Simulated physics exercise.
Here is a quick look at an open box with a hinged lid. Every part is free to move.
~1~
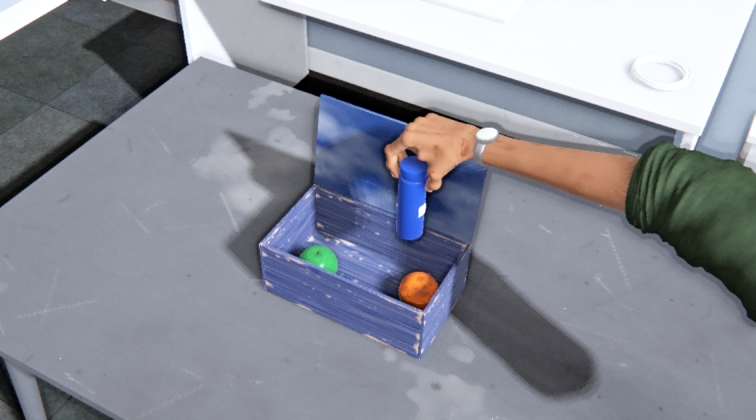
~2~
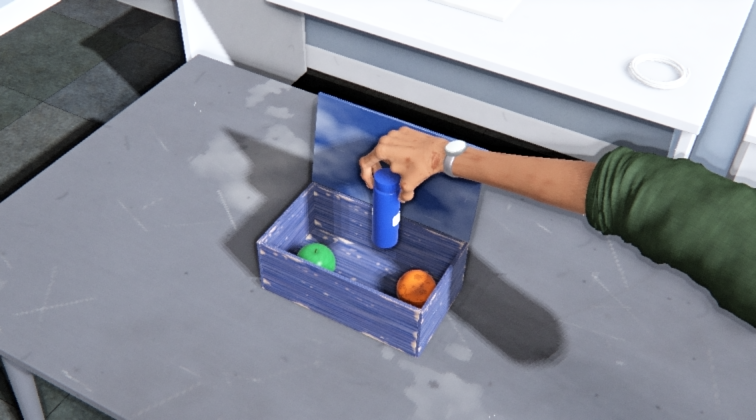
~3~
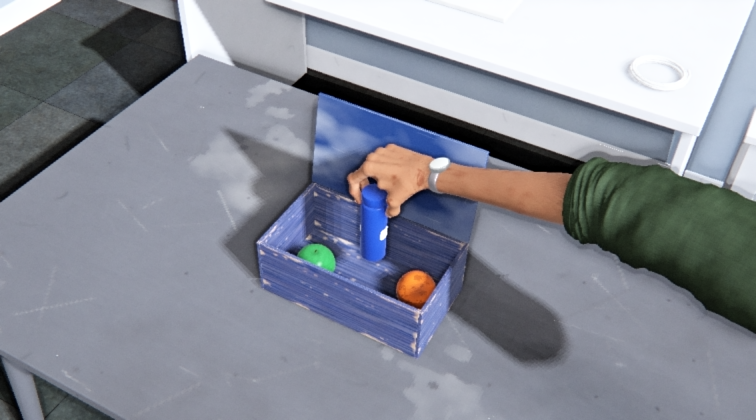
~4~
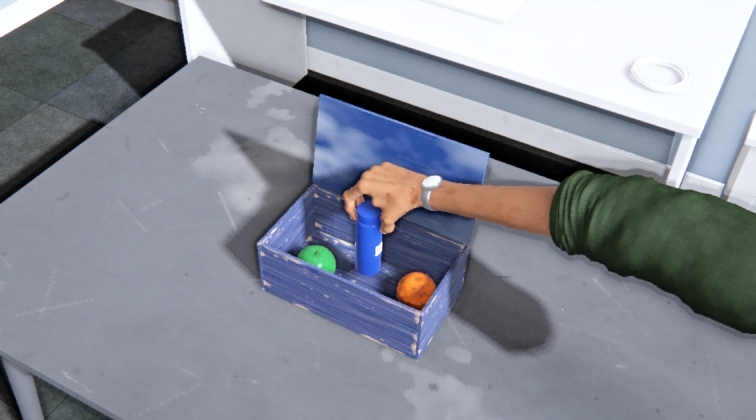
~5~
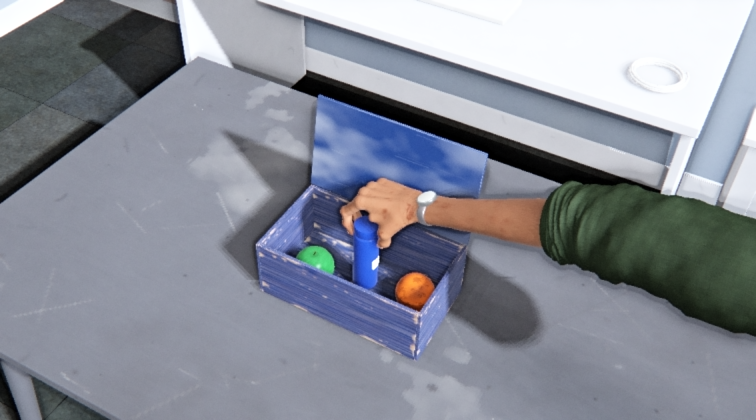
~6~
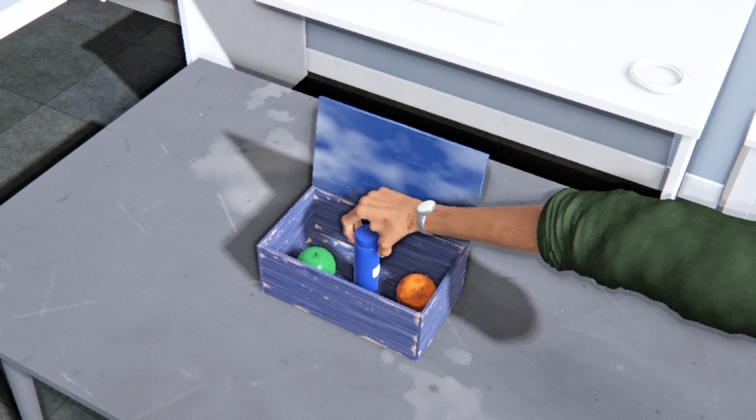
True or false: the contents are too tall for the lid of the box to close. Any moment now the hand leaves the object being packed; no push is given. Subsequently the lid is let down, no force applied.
True.
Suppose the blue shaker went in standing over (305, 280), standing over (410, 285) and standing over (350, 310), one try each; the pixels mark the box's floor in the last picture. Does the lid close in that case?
In the first case the lid stays propped open; in the second it comes down fully; in the third it stays propped open.
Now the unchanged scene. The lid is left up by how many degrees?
I'd put it at roughly 25°.
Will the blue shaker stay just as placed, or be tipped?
Once everything settles, it keeps its original angle.
Then, 1.30 s on from there, lid 79° above the rim.
Then, 1.70 s on from there, lid 46° above the rim.
In the end, lid 25° above the rim; all 3 unmoved. At the end, from the last picture's camera, blue shaker near (367, 262).
